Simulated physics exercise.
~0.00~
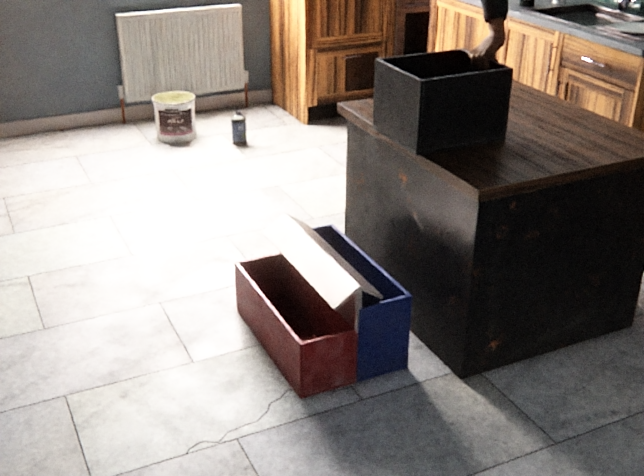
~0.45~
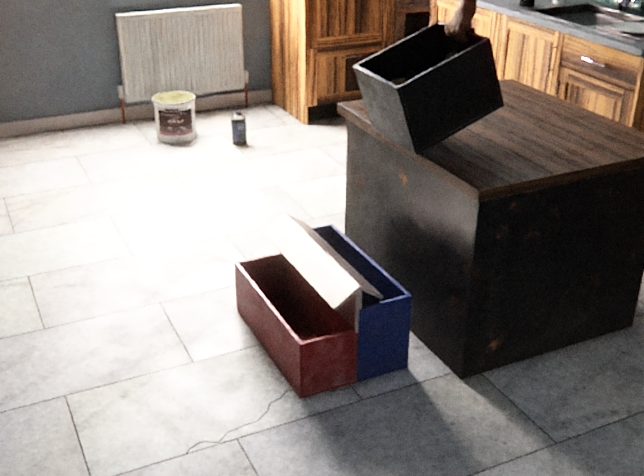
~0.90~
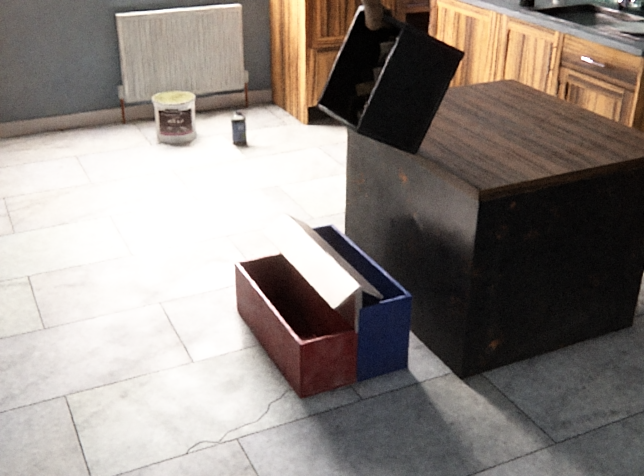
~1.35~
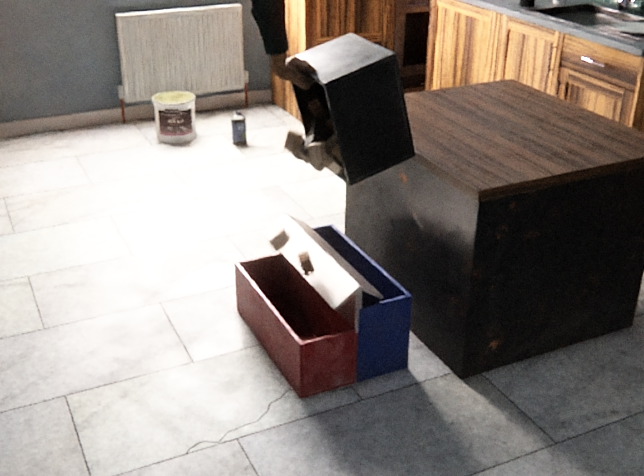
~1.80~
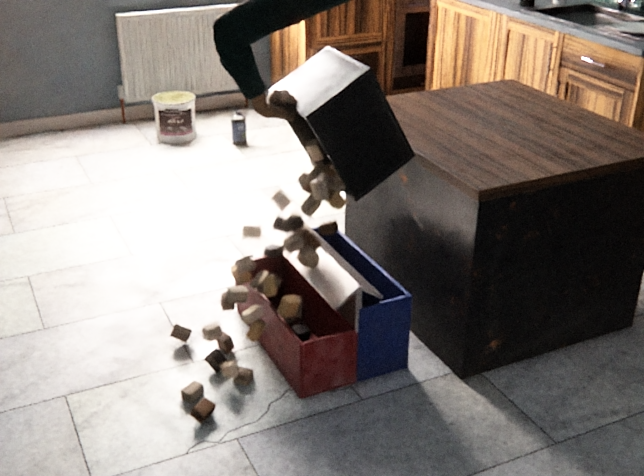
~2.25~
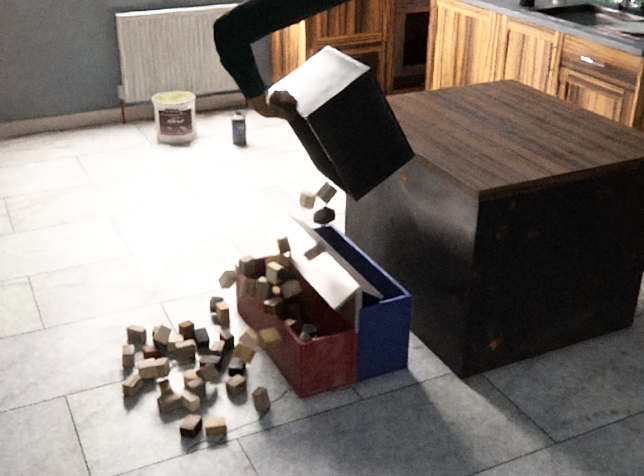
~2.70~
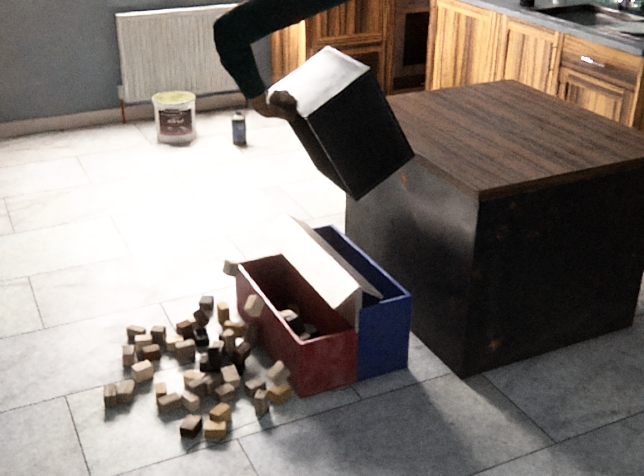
In the video, a hand tilts a black box off a dark bench in a kitchen, tipping wooden blocks toward red and blue troughs divided by a sloping ridge. Some land in the red trough, but most scatter on the floor beyond it, while the box stays tipped.
